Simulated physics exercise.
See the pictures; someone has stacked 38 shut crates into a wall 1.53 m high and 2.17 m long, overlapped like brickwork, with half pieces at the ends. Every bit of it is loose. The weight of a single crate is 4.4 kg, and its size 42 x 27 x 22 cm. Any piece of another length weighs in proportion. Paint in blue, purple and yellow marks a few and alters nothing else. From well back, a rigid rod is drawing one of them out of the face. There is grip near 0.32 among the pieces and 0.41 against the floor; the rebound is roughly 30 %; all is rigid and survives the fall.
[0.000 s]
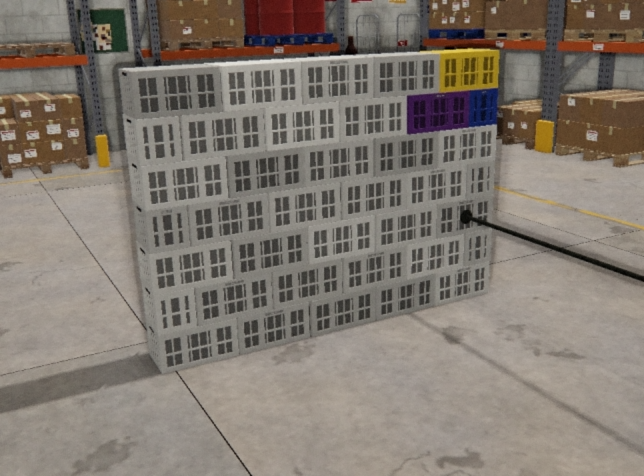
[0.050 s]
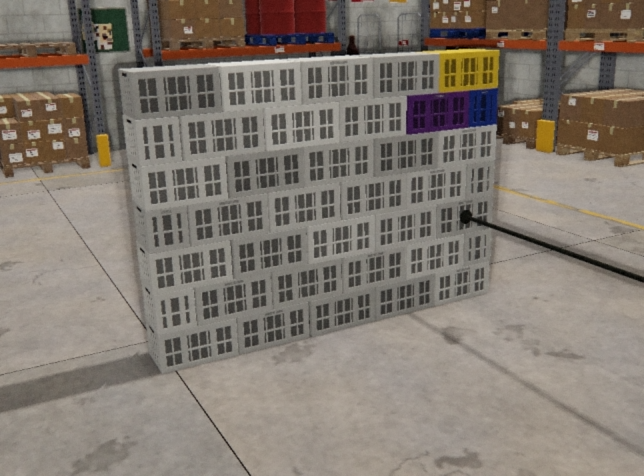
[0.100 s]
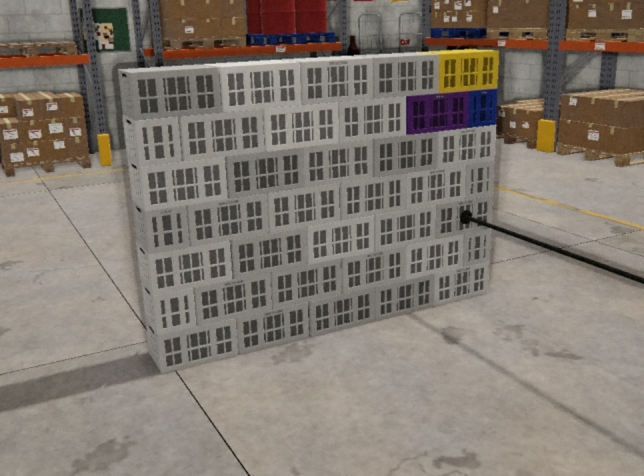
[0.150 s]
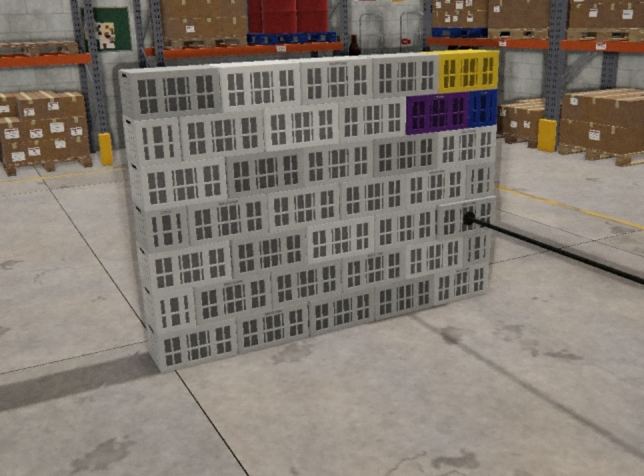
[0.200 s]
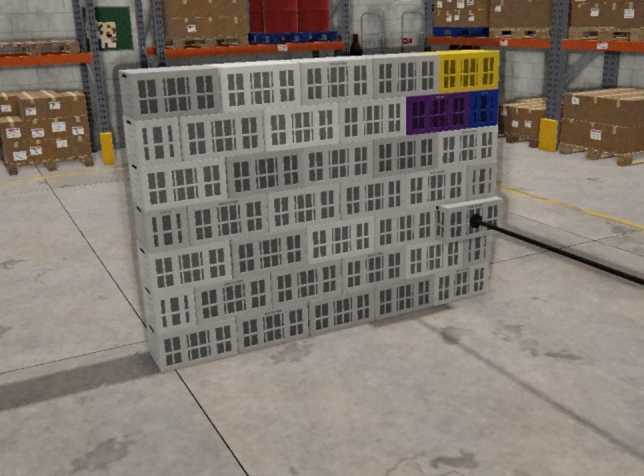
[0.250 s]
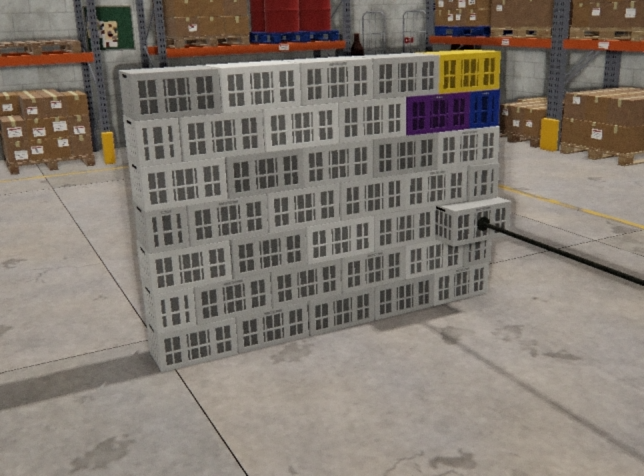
At first, a wall of pale crates stands still on a warehouse floor, with yellow, purple and blue crates at its upper right and a black rod touching its right side. Then the rod slowly draws one pale crate partway out of the face, while the rest looks almost unchanged.
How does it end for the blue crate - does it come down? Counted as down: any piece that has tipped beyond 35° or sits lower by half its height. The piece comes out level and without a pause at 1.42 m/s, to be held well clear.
The blue crate stays in position.
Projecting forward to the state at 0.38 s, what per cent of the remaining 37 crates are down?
0 percent by then.
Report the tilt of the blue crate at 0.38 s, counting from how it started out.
It's at some 0 degrees.
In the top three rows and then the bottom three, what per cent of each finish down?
0 % and 0 %.
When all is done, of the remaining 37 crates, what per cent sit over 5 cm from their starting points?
That comes to 10 in a hundred.
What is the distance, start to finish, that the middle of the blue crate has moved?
Roughly 10 cm.
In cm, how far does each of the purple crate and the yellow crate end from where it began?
The purple one ends 0 cm from its start and the yellow one 10 cm.
Around 0.38 s, none of the 37 other crates down, 7 disturbed; blue crate displaced 8 cm; purple crate displaced 33 mm.
Around 0.68 s, 1 of the 37 other crates down; blue crate displaced 11 cm; yellow crate displaced 8 cm.
Finally (1.7 s), 1 of the 37 other crates down; blue crate displaced 11 cm; yellow crate displaced 7 cm; purple crate displaced 37 mm. Seen by the last camera, middles, blue crate near (481, 108), yellow crate near (464, 72).
